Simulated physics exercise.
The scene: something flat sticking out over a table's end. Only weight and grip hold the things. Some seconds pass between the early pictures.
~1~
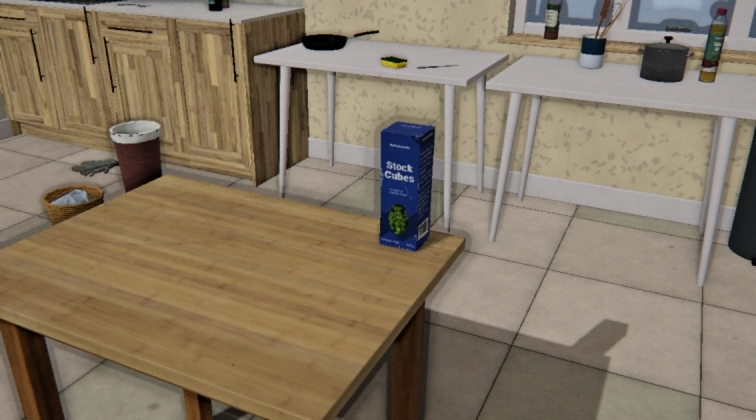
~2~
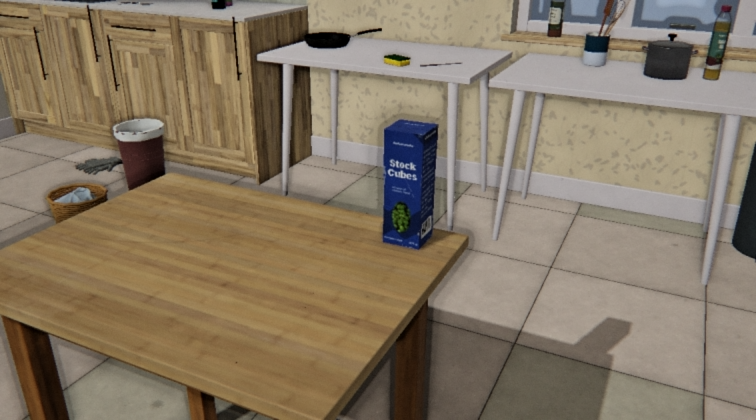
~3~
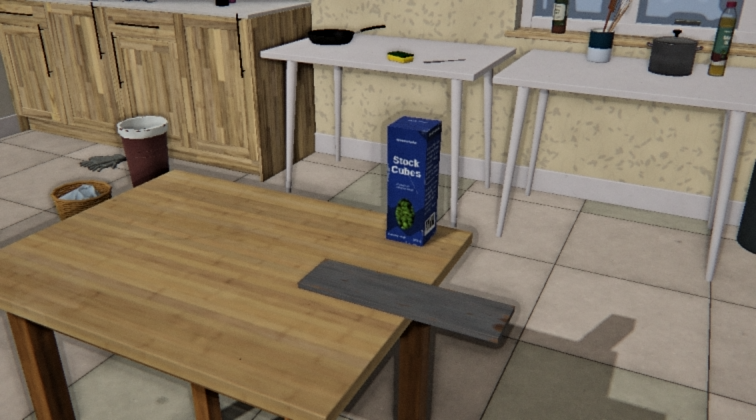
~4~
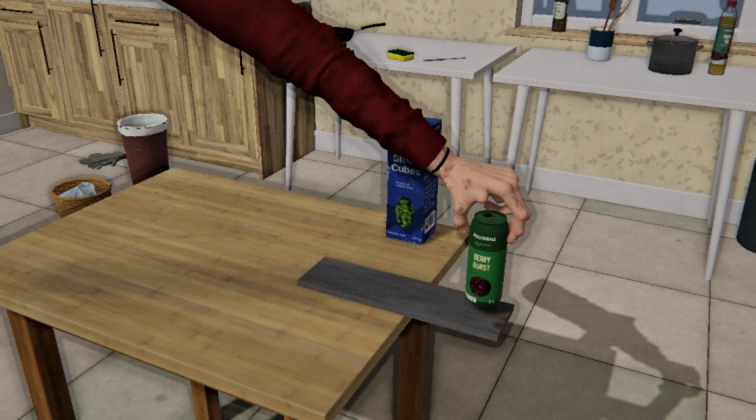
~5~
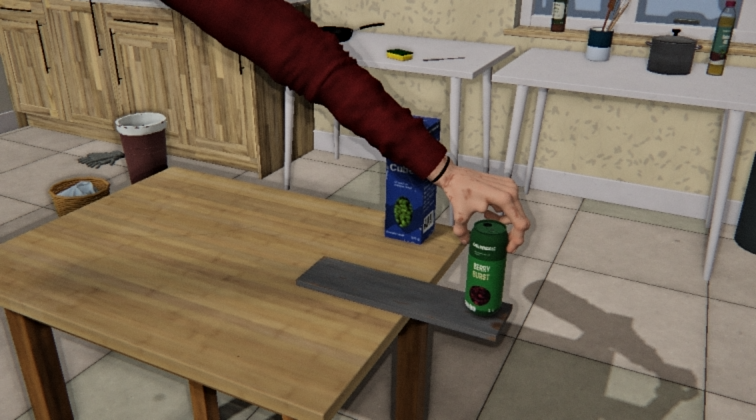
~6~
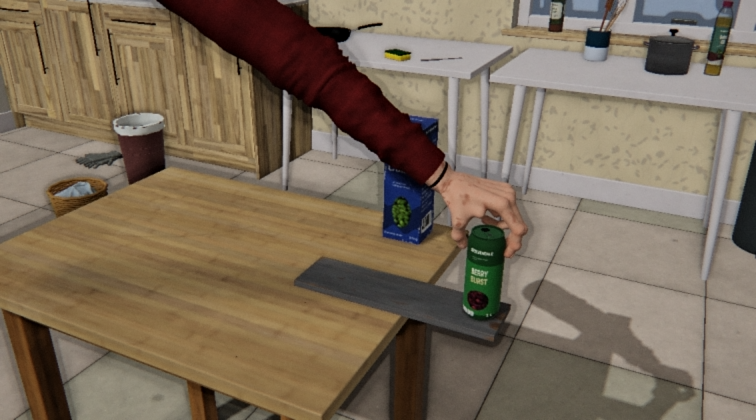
A grey board appeared on the wooden table beside a blue stock cubes box, sticking out past the right edge, and then a hand in a dark red sleeve lowered a green can onto its overhanging end.
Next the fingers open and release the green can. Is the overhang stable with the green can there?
The board comes down.
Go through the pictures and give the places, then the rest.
The last thing is not in view yet, in the first picture.
The last thing is not in view yet, in the second picture.
The last thing is not in view yet; grey board (403, 297), in the third picture.
Coming down; green can (487, 260); grey board (402, 295), in the fourth picture.
Coming down; green can (486, 269); grey board (401, 295), in the fifth picture.
Set down, still held; green can (484, 273); grey board (399, 295), in the sixth picture.
Then, 0.80 s after the last picture, grey board and green can now down on the floor or falling.
Then, 1.00 s after the last picture, things are still on the move.
By the end, down on the floor or falling, grey board and green can; blue carton in place. The board tips off the edge.
